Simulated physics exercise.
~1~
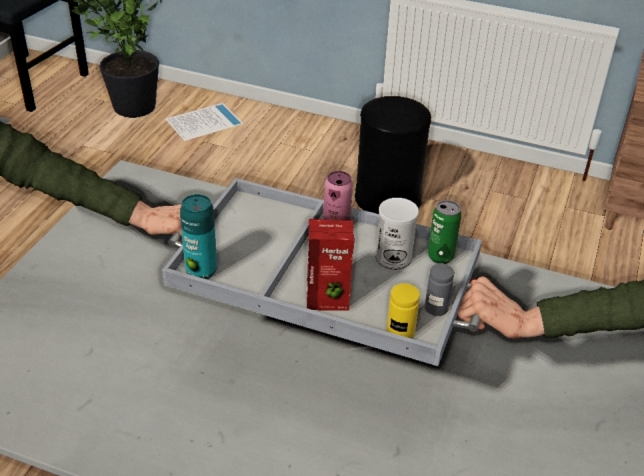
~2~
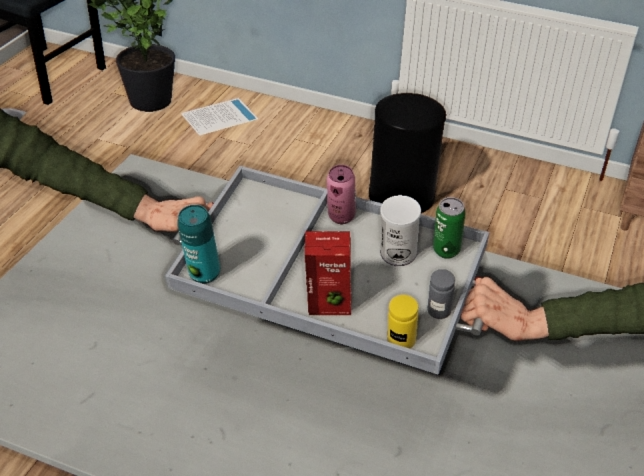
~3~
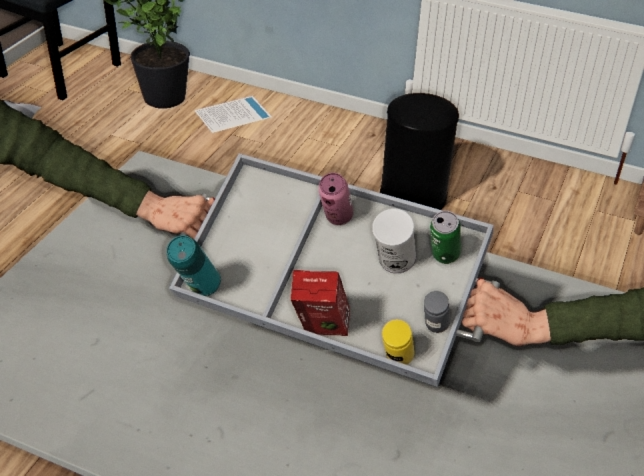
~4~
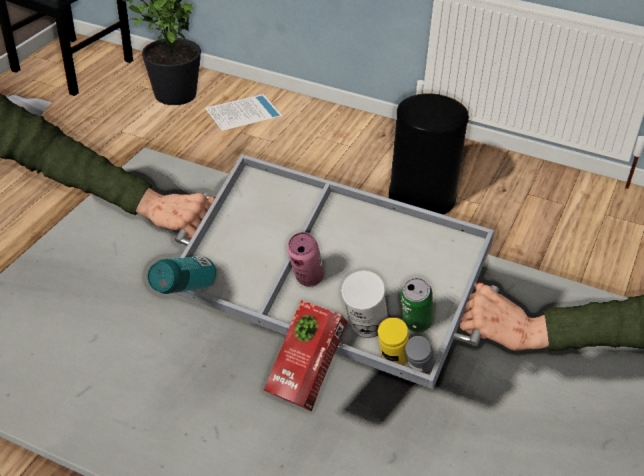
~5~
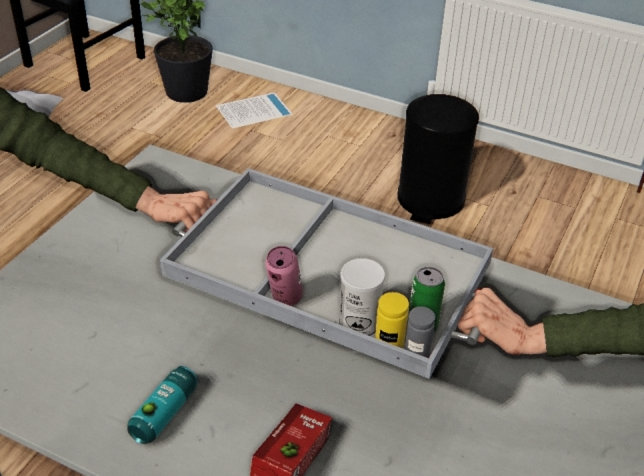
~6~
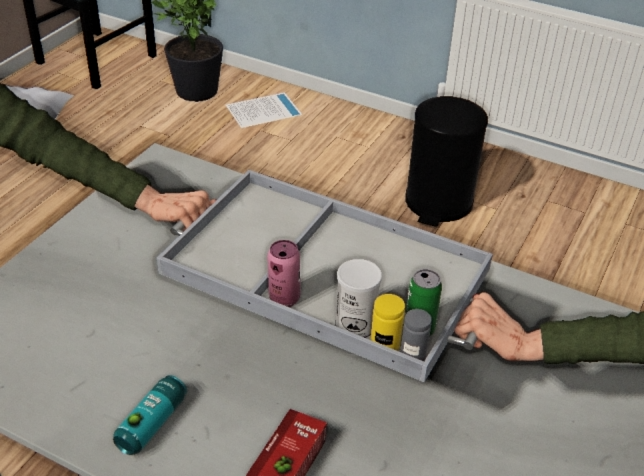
A grey tray with a low rim and a cross bar, gripped at either end by two green-sleeved hands, is seen from above over a grey surface, with a radiator, black bin and potted plant behind. A turquoise can stands at the left, a red packet mid-tray, and pink, white, green, grey and yellow containers around it. The near edge dips steeply, and everything leans and slides toward it. The red packet tips over the rim upside down, and the turquoise can topples after it. The hands level the tray, leaving those two lying on the surface while the others stand near the front rim.
